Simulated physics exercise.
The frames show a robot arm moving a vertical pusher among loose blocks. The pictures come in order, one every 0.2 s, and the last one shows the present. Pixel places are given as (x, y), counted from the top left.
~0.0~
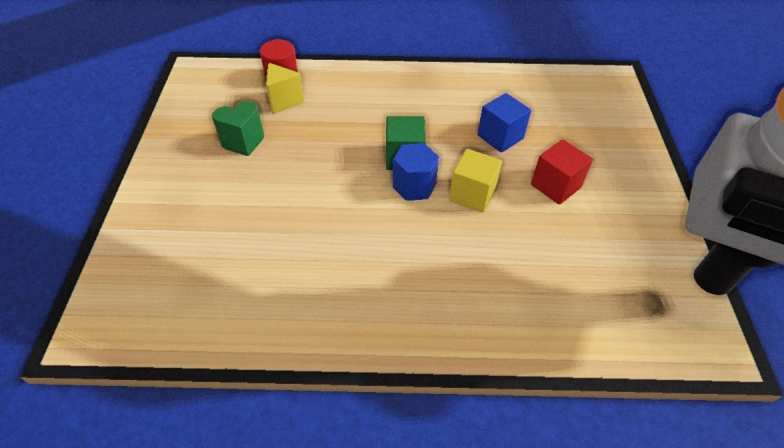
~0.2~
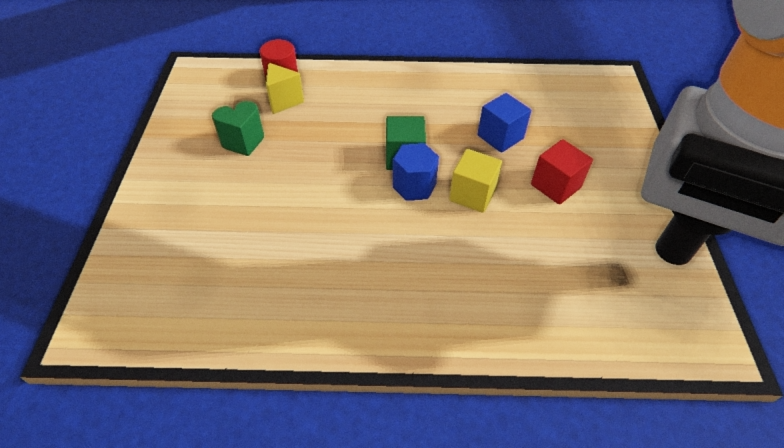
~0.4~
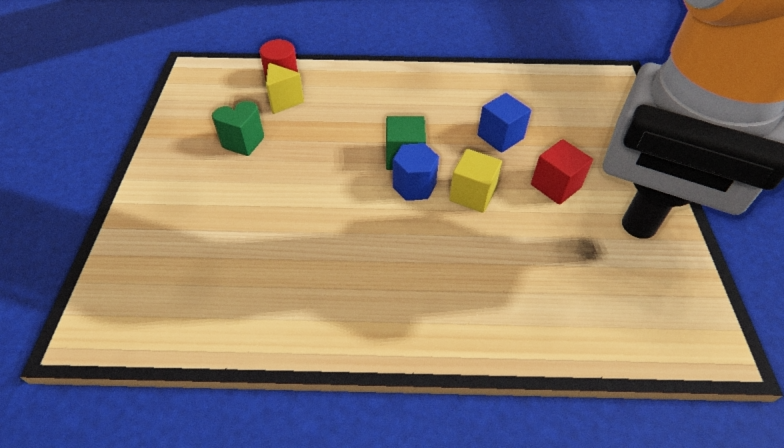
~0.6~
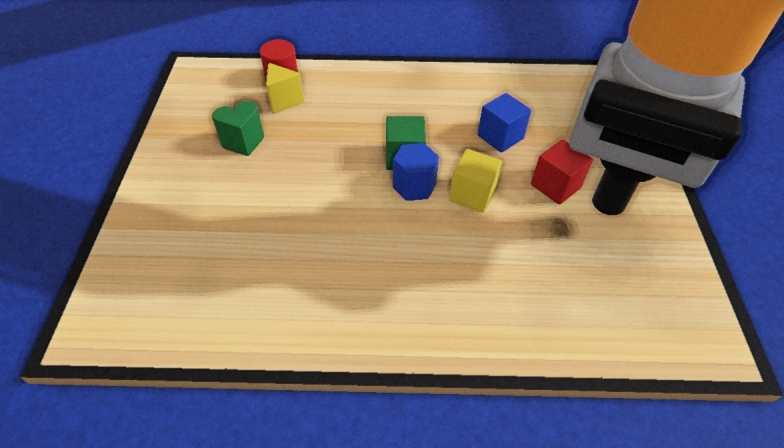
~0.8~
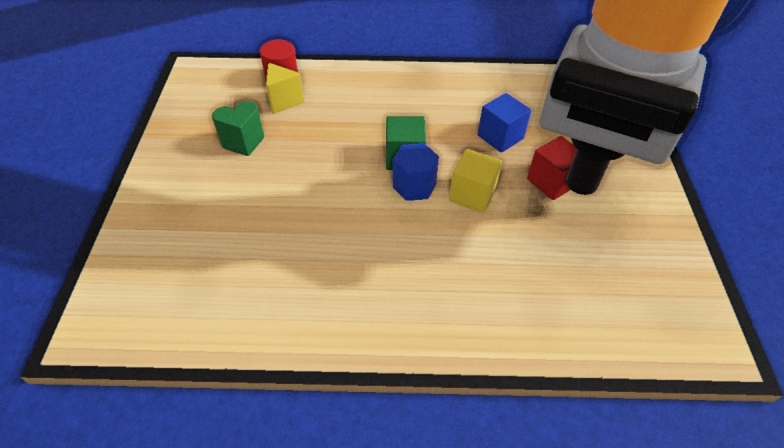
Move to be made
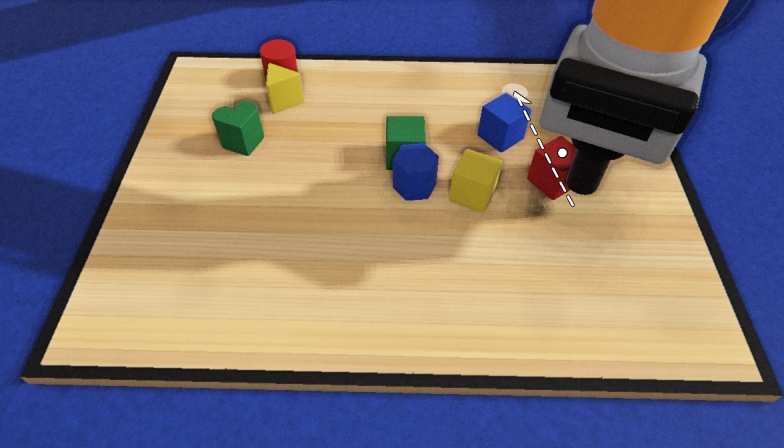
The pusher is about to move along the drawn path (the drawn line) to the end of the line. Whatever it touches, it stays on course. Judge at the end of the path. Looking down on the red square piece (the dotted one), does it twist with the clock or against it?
From above, it turns counterclockwise.
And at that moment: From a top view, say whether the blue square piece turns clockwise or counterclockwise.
It twists against the clock when seen from above.
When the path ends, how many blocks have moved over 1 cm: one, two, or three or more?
The way I see it, the answer is two.
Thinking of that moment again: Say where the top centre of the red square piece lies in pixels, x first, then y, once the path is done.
I'd guess (486, 64).
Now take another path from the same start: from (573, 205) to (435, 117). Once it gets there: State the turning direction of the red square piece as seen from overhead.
My answer: Clockwise.
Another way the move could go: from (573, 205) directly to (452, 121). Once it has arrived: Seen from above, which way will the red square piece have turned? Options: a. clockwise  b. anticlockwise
The correct letter is a.
Drawn move, in a line from (573, 205) to (515, 92); the dot is on the red square piece.
What follows on the original path. One third of the way, pusher (557, 140); blue square piece (500, 101); red square piece (535, 113), turned 15° anticlockwise.
Two thirds of the way, pusher (537, 103); blue square piece (471, 86), turned 45° anticlockwise; red square piece (506, 83), turned 50° anticlockwise.
At the end, pusher (520, 70); yellow square piece still; blue square piece (463, 83), turned 75° anticlockwise; red square piece (486, 64), turned 110° anticlockwise.
